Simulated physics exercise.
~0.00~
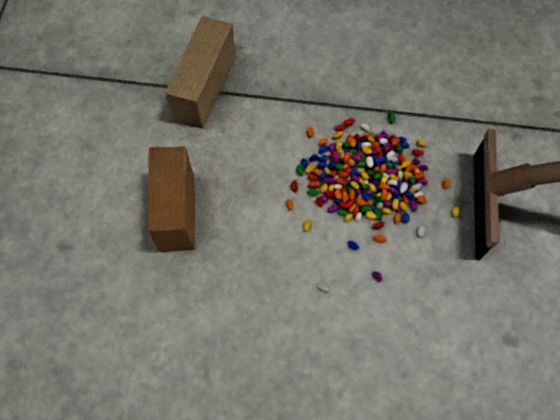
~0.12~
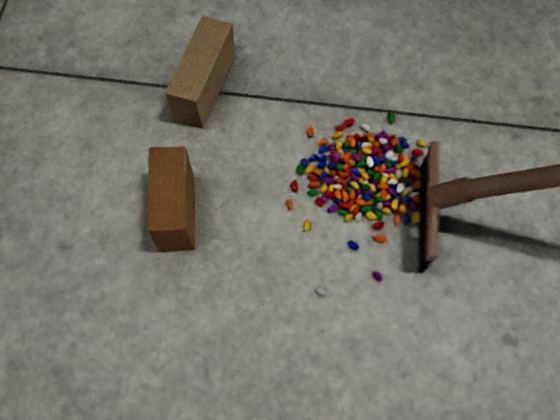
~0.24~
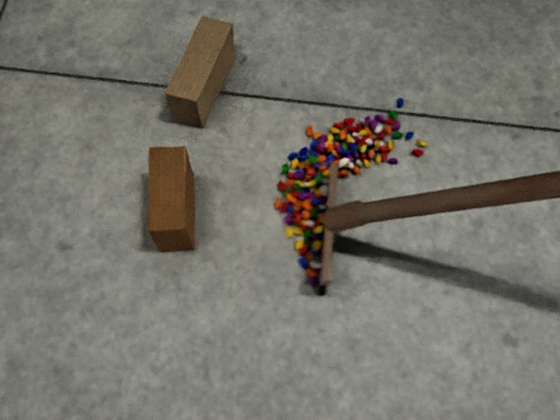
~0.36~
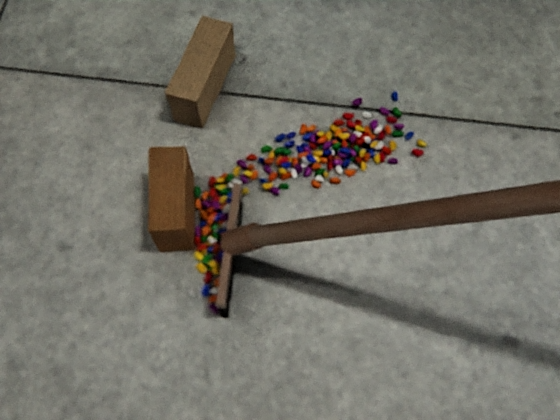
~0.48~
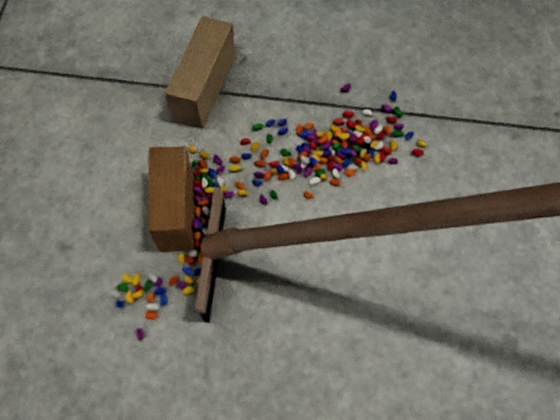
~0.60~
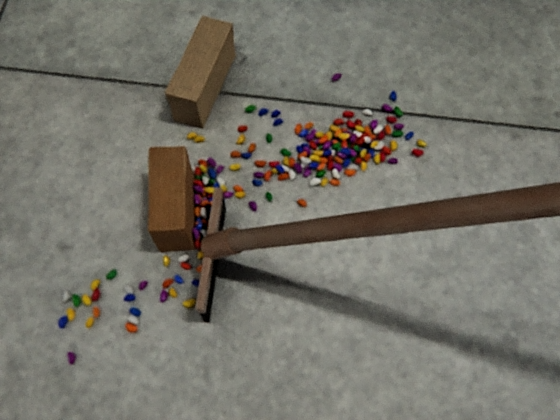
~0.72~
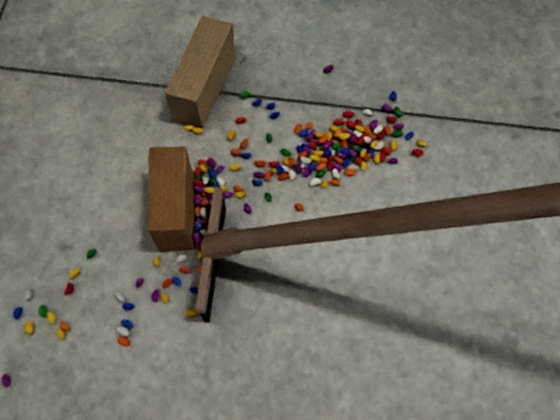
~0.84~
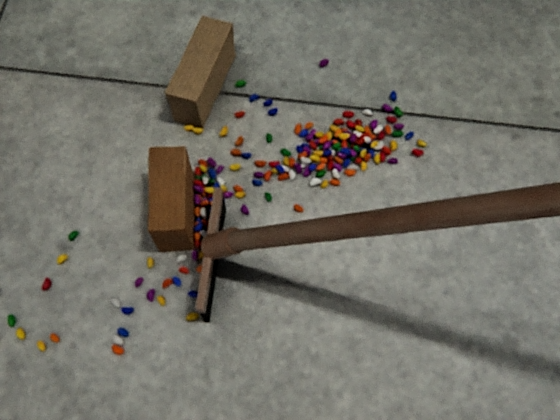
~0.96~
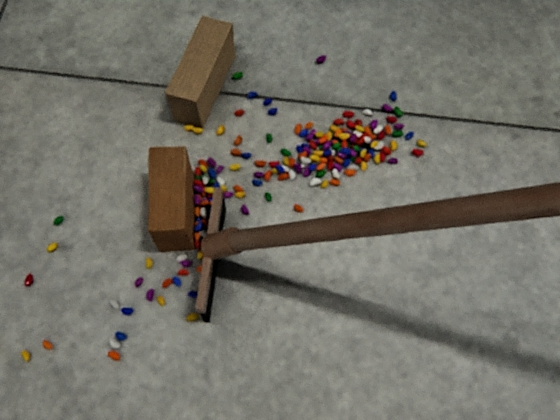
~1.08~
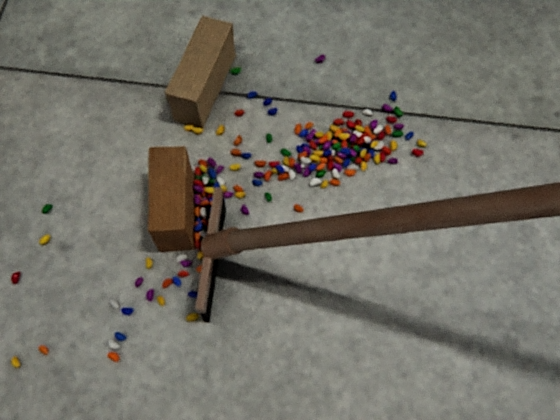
A squeegee with a long brown handle stands at the right of a grey concrete floor, seen from above, beside a heap of multicoloured jelly beans, with two brown blocks fixed to the left, one above the other. The blade moves left into the heap, piling beans along its face while many trail off behind its upper end. It presses a band of them against the lower block and stops. Some beans spill around that block's lower end and scatter toward the lower left, but most stay short of the blocks, with none passing through the gap.
